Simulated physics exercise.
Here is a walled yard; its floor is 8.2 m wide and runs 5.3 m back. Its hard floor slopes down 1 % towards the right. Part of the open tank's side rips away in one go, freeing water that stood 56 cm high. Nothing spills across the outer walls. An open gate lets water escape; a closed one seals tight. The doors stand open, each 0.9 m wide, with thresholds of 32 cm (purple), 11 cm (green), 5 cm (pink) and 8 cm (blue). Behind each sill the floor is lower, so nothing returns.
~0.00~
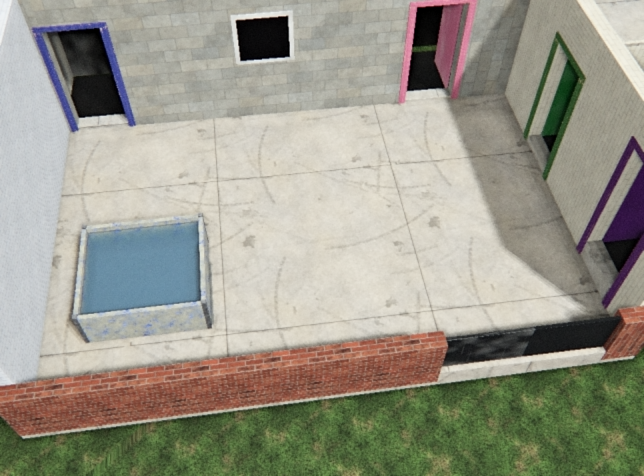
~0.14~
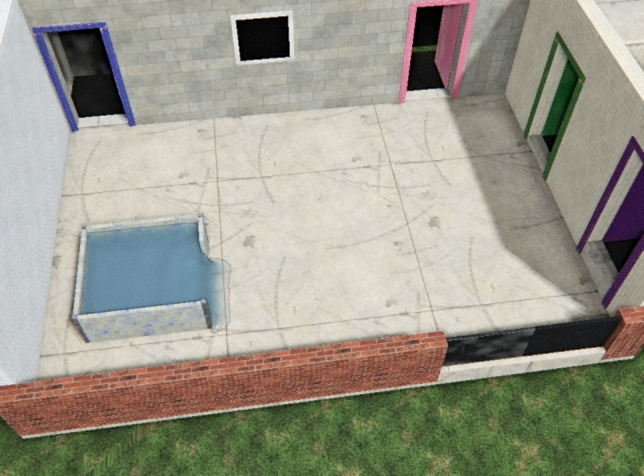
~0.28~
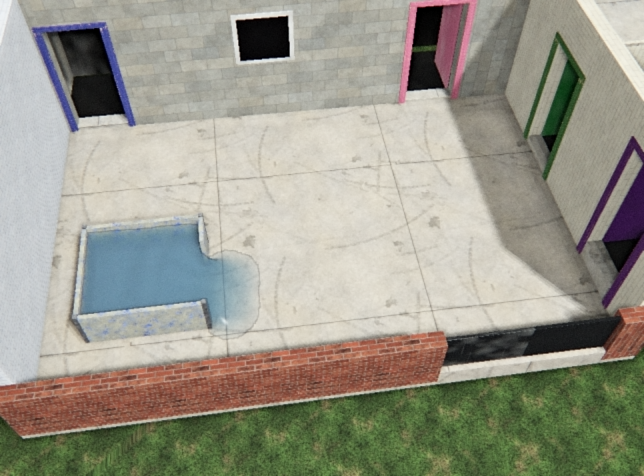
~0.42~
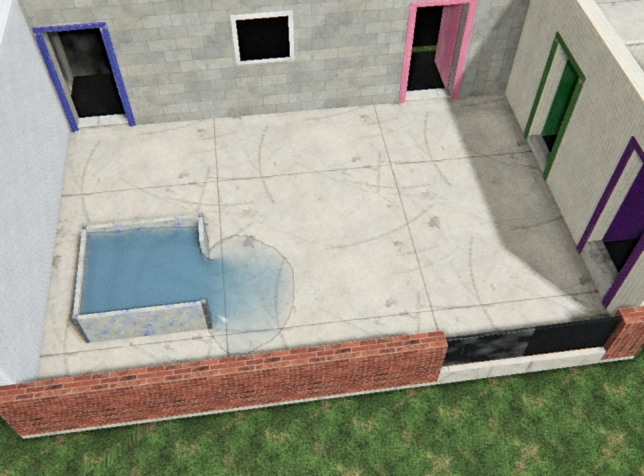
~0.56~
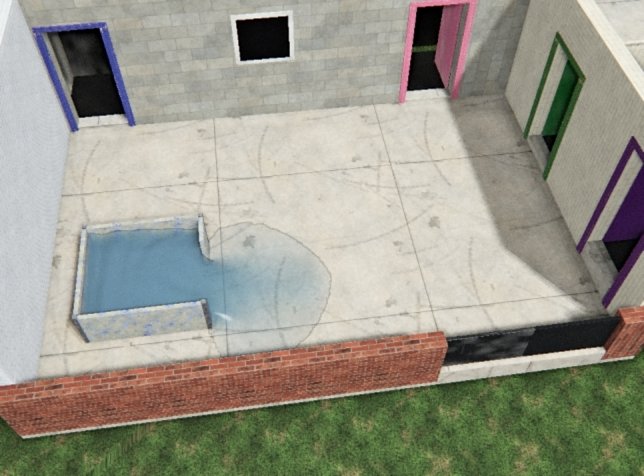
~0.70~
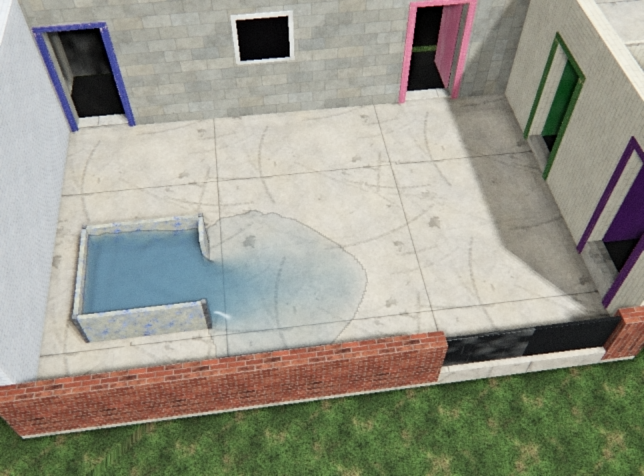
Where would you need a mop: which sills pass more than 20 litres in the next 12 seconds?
Within that time: At the purple door it keeps below the limit; at the green door it does not reach the limit; at the pink door it goes over the limit; at the blue door it does not reach the limit.
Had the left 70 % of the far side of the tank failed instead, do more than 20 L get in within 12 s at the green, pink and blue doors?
Then: Green under, pink not over, blue over.
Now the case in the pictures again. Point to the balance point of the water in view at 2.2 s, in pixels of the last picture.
Around (291, 287).
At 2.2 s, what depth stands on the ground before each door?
Depths in cm: Purple 4, green 0, pink 0, blue 0.
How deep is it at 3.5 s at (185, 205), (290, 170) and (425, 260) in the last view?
About 0, 0 and 2 cm.
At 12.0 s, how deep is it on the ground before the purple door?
Roughly 5.5 cm deep.
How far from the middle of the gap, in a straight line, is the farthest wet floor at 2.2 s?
Some 5.8 m out.
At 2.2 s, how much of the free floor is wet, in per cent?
Near 40 per cent is wet.
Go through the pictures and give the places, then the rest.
The open tank at (143, 267) is whole and still, 56 cm deep, in the first frame.
Water pours out at (204, 287) and has run 0.6 m, to (215, 263); typically 10 cm deep outside, 56 cm at the open tank's back, in the second frame.
The front is at (251, 265), 0.8 m from the gap at (205, 288); 0.8 m2 of floor is under water; 56 cm left at the back of the open tank, in the third frame.
Water pours out at (205, 289) and has run 1.3 m, to (287, 271); typically 7 cm deep outside, 55 cm at the open tank's back, in the fourth frame.
The front is at (323, 273), 1.8 m from the gap at (205, 289); 3.0 m2 of floor is under water; 49 cm left at the back of the open tank, in the fifth frame.
The front is at (359, 273), 2.3 m from the gap at (205, 289); 4.2 m2 of floor is under water; 47 cm left at the back of the open tank, in the sixth frame.
After 1.4 s water covers 25 % of the floor and is deepest (26 cm) near (221, 305); purple door not reached, green door not reached, pink door not reached, blue door not reached.
After 2.2 s water covers 40 % of the floor and is deepest (18 cm) near (221, 305); purple door 4 cm at the sill, 0 L in, green door not reached, pink door not reached, blue door not reached.
After 3.5 s water covers 55 % of the floor and is deepest (24 cm) near (611, 324); purple door 22 cm at the sill, 0 L in, green door 12 cm at the sill, 0 L in, pink door not reached, blue door not reached.
After 7.0 s water covers 55 % of the floor and is deepest (14 cm) near (511, 130); purple door 10 cm at the sill, 0 L in, green door 6 cm at the sill, 0 L in, pink door 11 cm at the sill, 21 L in, blue door not reached.
After 12.0 s water covers 75 % of the floor and is deepest (9 cm) near (562, 220); purple door 6 cm at the sill, 0 L in, green door 8 cm at the sill, 0 L in, pink door 7 cm at the sill, 59 L in, blue door 1 cm at the sill, 0 L in.
